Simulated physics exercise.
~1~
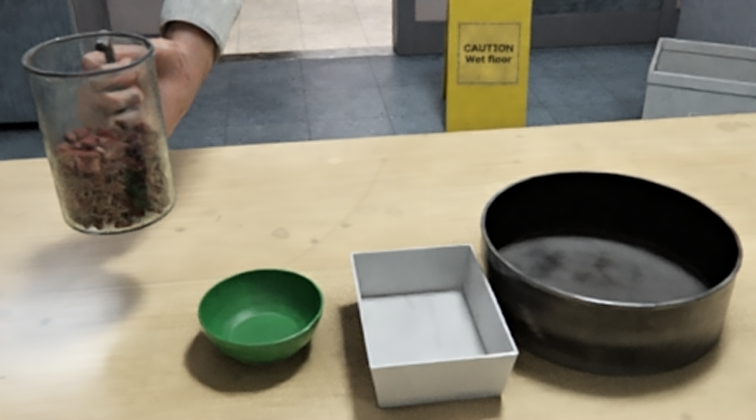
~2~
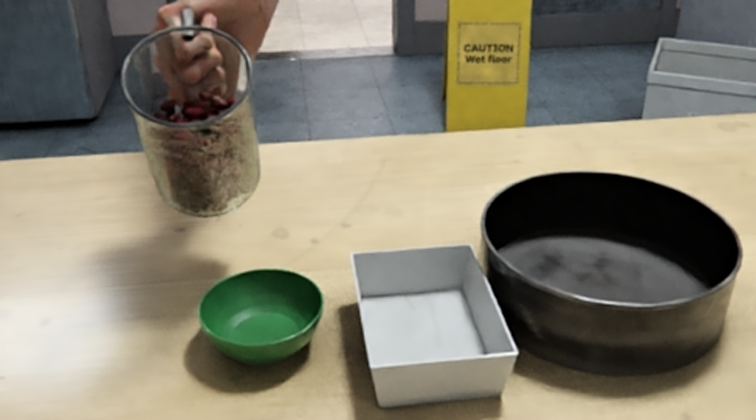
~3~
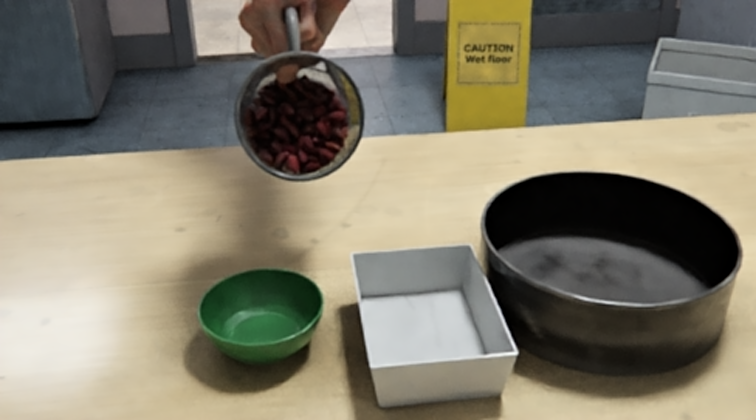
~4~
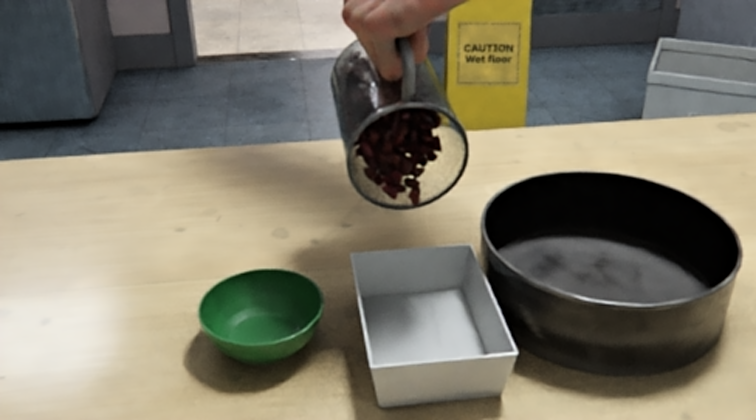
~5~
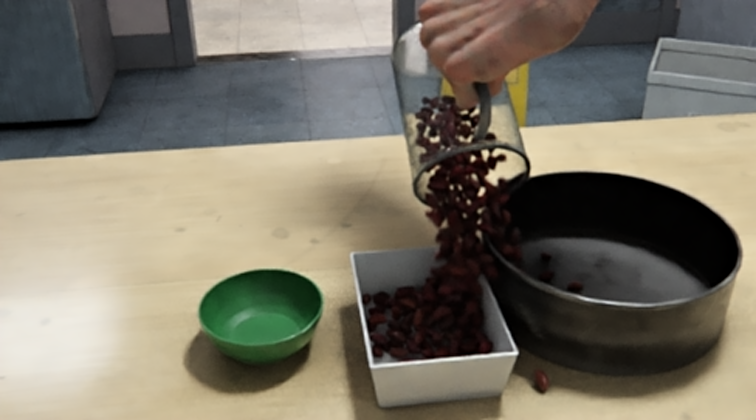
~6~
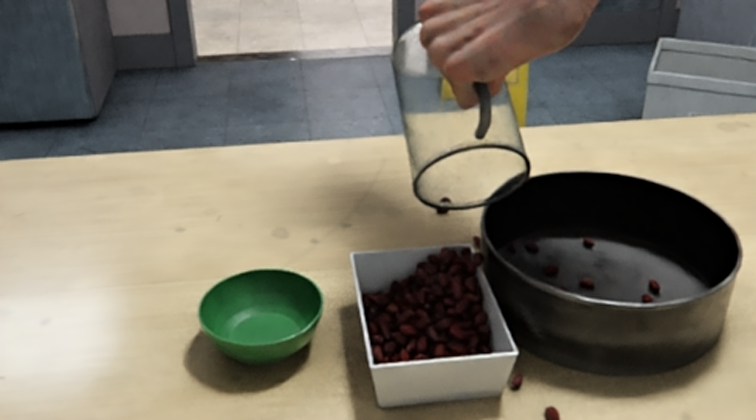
On a wooden tabletop, a hand tipping a glass jug of red beans into a white tin, some scattering into a black pot.
